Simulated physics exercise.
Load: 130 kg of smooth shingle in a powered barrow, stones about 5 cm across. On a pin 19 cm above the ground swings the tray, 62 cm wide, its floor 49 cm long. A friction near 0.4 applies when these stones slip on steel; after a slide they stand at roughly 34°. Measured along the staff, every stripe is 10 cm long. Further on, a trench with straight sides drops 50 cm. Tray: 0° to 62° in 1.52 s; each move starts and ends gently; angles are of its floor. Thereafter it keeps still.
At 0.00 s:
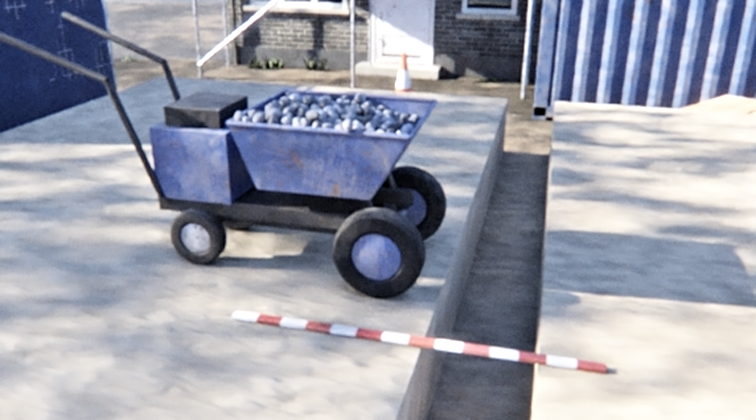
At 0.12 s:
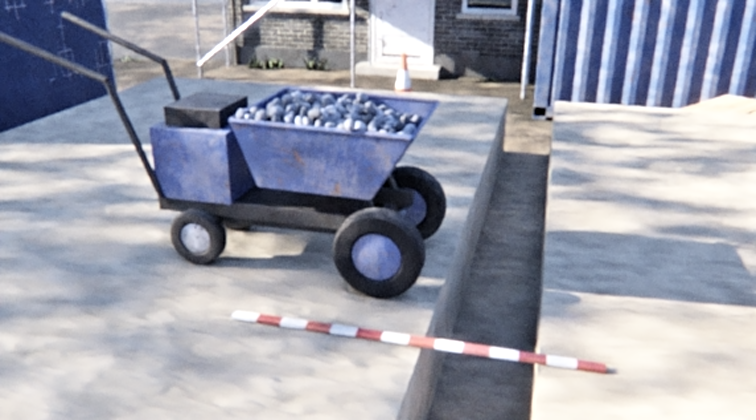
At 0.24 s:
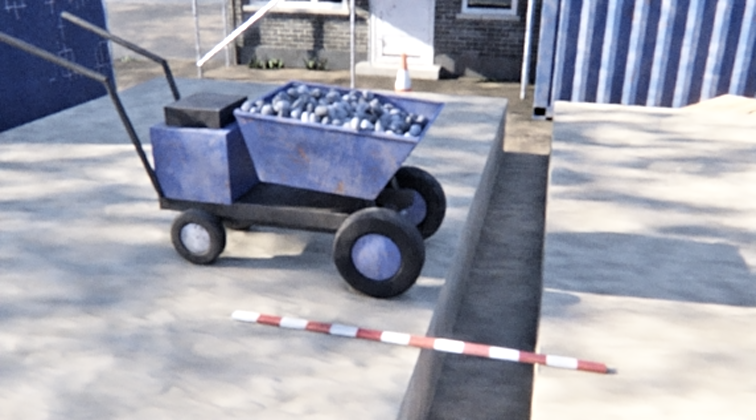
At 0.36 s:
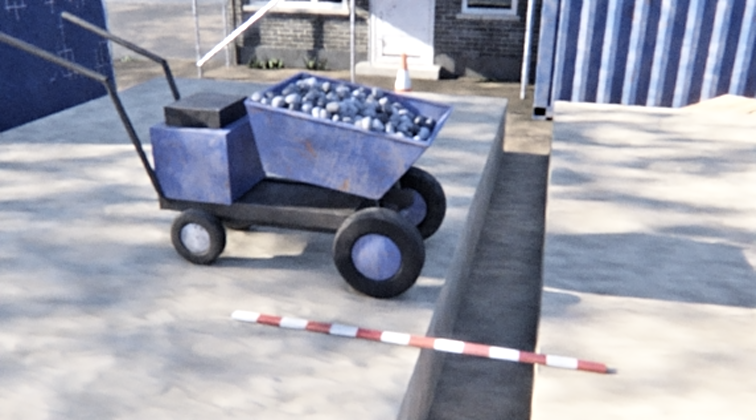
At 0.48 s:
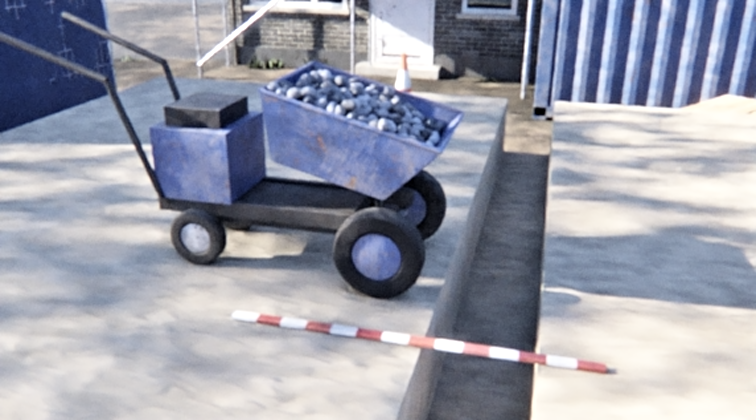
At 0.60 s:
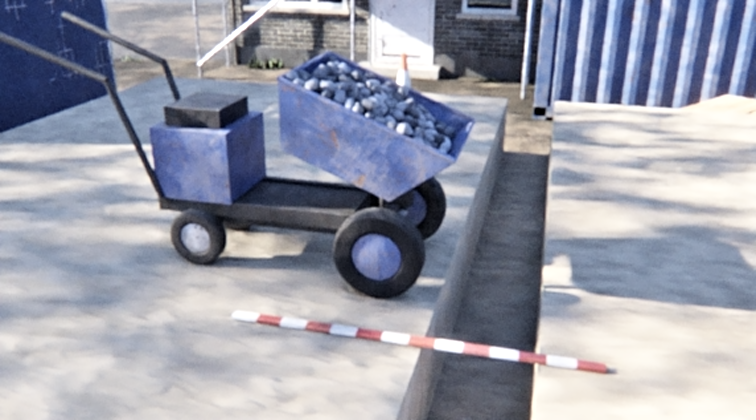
A blue cart with black wheels and handles, heaped with grey and whitish stones, stands left of centre on pale concrete, seen from slightly above and to its side. A red-and-white striped staff lies across a straight trench at right, with blue corrugated metal, a brick building and an orange cone behind. The tray gradually tilts down rightward, its stones shifting slightly, while the cart and view stay still.
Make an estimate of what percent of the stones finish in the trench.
About 42 percent.
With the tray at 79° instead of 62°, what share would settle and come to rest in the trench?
About 45%.
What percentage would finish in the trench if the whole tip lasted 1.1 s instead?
Then roughly 40 percent.
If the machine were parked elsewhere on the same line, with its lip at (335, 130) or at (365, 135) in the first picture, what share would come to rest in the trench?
About 75 per cent first, then about 70 per cent.
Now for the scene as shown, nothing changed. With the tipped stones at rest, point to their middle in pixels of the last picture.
I'd point somewhere around (529, 361).
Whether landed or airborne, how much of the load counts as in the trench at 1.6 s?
Some 10 per cent of the load by that point.
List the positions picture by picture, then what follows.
Lip at (409, 137), floor tilted 0°, highest stones at (323, 104), in the first frame.
The tray is at 1°, its lip at (411, 138); the top of the load is at (316, 103); the stones move at 0.1 m/s on average, in the second frame.
The tray is at 4°, its lip at (418, 141); the top of the load is at (304, 95); the stones move at 0.3 m/s on average, in the third frame.
Lip at (429, 145), floor tilted 9°, highest stones at (312, 86); the stones move at 0.4 m/s on average, in the fourth frame.
The tray is at 15°, its lip at (441, 152); the top of the load is at (321, 78); the stones move at 0.5 m/s on average, in the fifth frame.
The tray is at 21°, its lip at (455, 161); the top of the load is at (331, 70); the stones move at 0.5 m/s on average, in the sixth frame.
After 1.1 s the floor is at 52°; 100 % in the tray; the foremost stones are at (510, 197).
After 1.6 s the floor is at 62°; 70 % in the tray, 11 % in the trench, 19 % past the trench; the foremost stones are at (633, 299).
After 2.0 s the floor is at 62°; 49 % in the tray, 18 % in the trench, 33 % past the trench; the foremost stones are at (716, 304).
After 3.9 s the floor is at 62°; 25 % in the tray, 42 % in the trench, 33 % past the trench; the foremost stones are past the picture's edge.
